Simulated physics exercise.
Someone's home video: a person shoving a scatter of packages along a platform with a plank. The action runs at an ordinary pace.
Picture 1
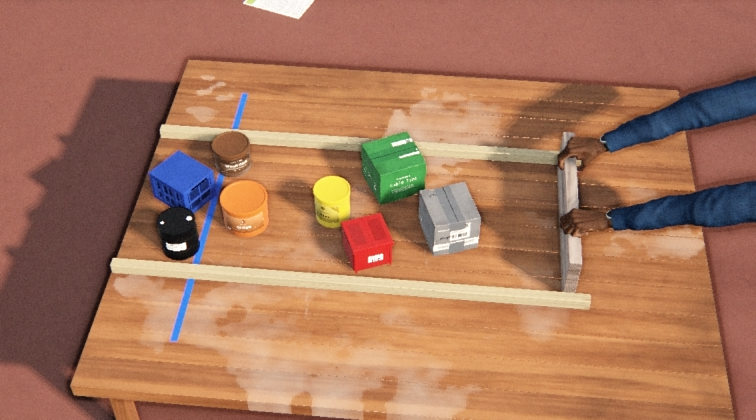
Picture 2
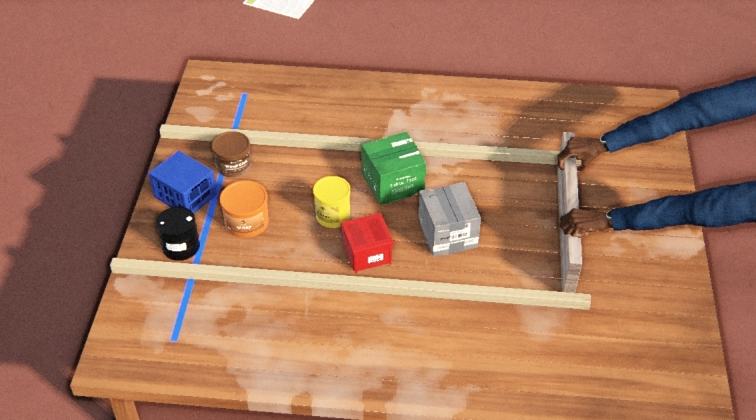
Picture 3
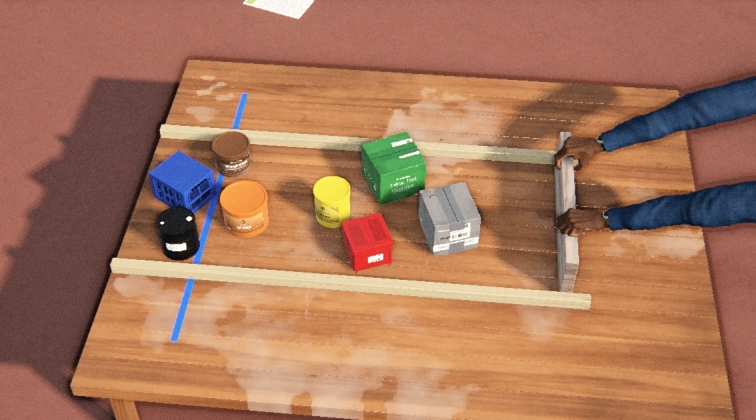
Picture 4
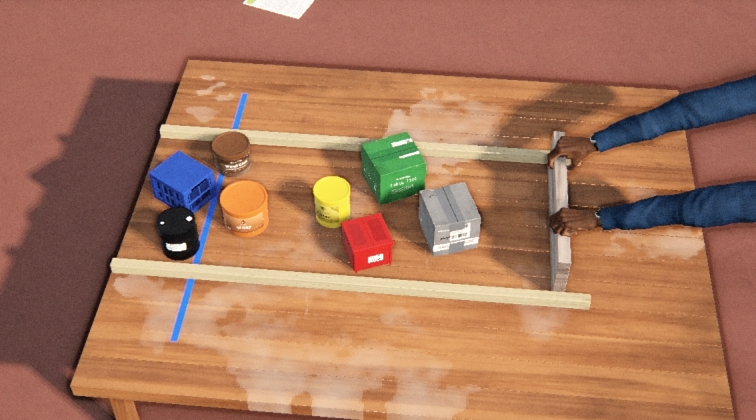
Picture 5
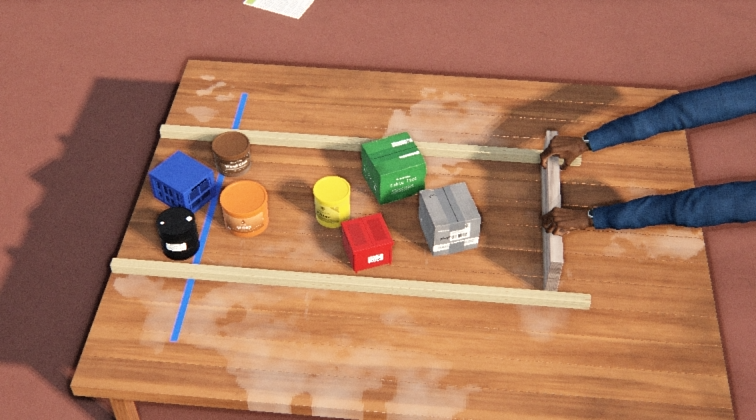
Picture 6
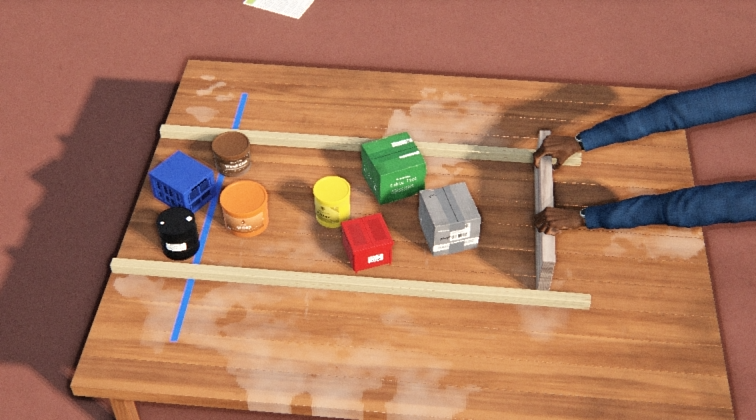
Two hands slide a plank slightly left across a wooden table toward scattered, motionless containers.
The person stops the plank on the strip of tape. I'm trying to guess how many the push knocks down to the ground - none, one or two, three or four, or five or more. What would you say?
Only one or two are pushed off.
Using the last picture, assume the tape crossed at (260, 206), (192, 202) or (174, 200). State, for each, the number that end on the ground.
Try 1: 0; try 2: 5; try 3: 5.
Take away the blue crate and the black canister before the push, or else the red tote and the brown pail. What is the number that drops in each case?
That makes 0 fallen, then 1 fallen in the other try.
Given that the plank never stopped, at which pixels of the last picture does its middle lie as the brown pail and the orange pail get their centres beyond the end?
The middle is at (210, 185) when it's the brown pail, and at (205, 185) when it's the orange pail.
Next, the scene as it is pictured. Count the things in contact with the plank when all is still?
Contact count: 3.
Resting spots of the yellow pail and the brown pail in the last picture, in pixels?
Roughly (151, 180) for the first and roughly (157, 150) for the second.
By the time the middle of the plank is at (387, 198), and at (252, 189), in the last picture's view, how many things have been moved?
The first count is 4, and then it's 8.
Soon after, none off yet; blue crate at rest near (183, 184); black canister at rest near (179, 234); brown pail at rest near (232, 155).
By the end, the number that fall off is one or two; fallen, blue crate.
